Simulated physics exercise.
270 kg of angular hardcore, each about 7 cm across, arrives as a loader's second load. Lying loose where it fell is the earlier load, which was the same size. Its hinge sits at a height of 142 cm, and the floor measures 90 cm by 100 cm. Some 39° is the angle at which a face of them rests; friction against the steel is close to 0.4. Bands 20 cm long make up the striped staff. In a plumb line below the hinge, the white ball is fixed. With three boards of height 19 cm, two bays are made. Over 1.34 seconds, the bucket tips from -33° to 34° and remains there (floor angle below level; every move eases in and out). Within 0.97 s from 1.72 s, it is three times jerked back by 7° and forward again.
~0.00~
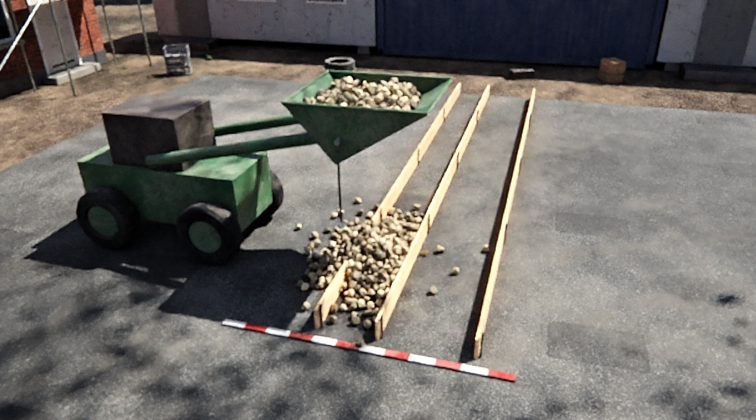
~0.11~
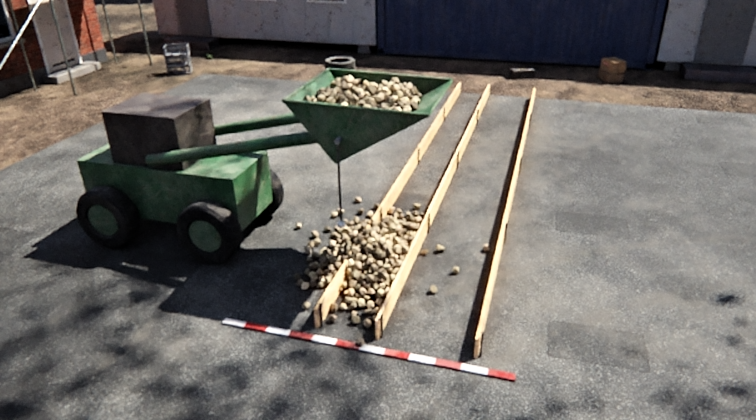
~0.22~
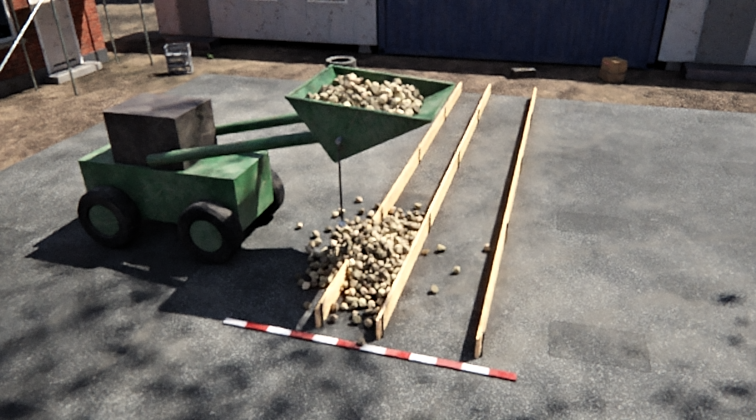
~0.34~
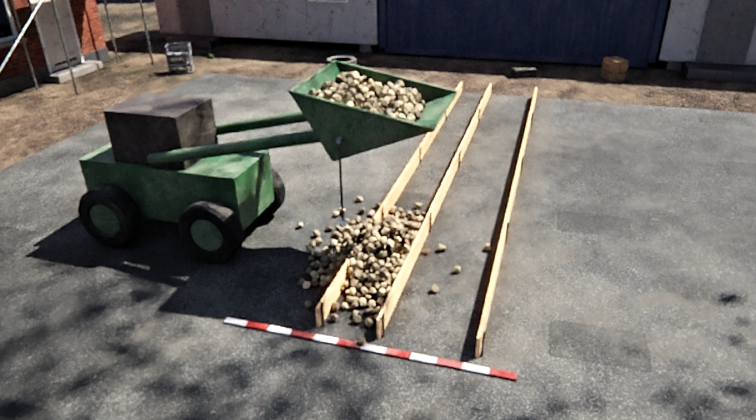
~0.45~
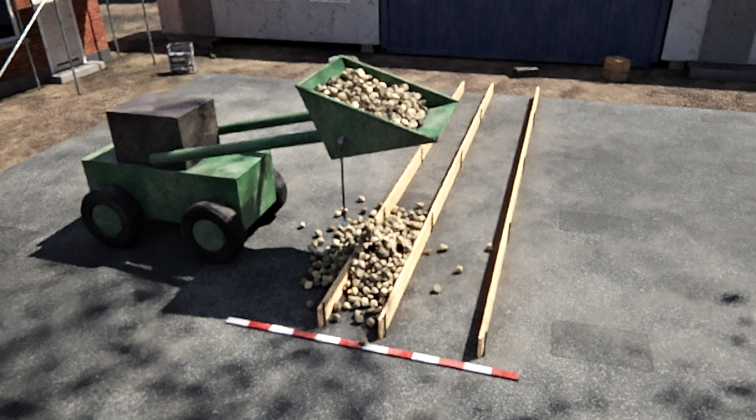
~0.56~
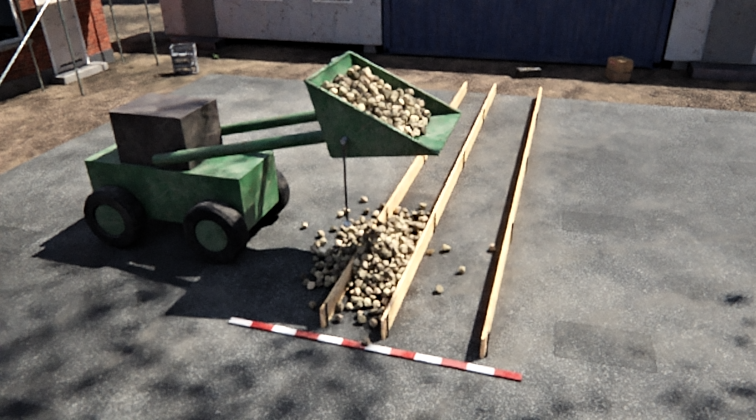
A green loader's raised bucket of stones tilts down to the right above a loose pile.
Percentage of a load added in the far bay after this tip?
88 per cent.
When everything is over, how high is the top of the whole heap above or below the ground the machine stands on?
Roughly 32 cm above that ground.
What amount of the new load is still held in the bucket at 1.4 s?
That works out to about 90 %.
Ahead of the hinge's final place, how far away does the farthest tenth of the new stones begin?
Distance ahead of it: About 140 cm.
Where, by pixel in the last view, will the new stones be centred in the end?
Near (475, 266).
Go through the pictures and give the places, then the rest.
In the first picture, the bucket is at -33°, its lip at (427, 114); the top of the load is at (378, 86). The earlier load is highest near (370, 240), 27 cm above ground level, 26 % short of the bays, 73 % in the near bay, 1 % in the far bay.
In the second picture, lip at (428, 116), floor tilted -32°, highest stones at (372, 86); the stones move at 0.1 m/s on average.
In the third picture, lip at (431, 121), floor tilted -28°, highest stones at (343, 83); the stones move at 0.2 m/s on average.
In the fourth picture, lip at (434, 130), floor tilted -22°, highest stones at (344, 80); the stones move at 0.2 m/s on average.
In the fifth picture, lip at (436, 141), floor tilted -16°, highest stones at (348, 77); the stones move at 0.3 m/s on average.
In the sixth picture, lip at (438, 154), floor tilted -8°, highest stones at (351, 74); the stones move at 0.3 m/s on average.
After 1.0 s the floor is at 24°; in per cent of one load, 100 in the bucket, 26 short of the bays, 73 in the near bay, 1 in the far bay; the foremost stones are at (441, 224).
After 1.4 s the floor is at 34°; in per cent of one load, 89 in the bucket, 26 short of the bays, 73 in the near bay, 12 in the far bay; the foremost stones are at (452, 231).
After 3.1 s the floor is at 34°; in per cent of one load, 0 in the bucket, 26 short of the bays, 73 in the near bay, 89 in the far bay, 12 past the last board; the foremost stones are at (572, 270).
After 5.7 s the floor is at 34°; in per cent of one load, 0 in the bucket, 26 short of the bays, 73 in the near bay, 89 in the far bay, 12 past the last board; the foremost stones are at (572, 278). Net gain in the far bay, 88.
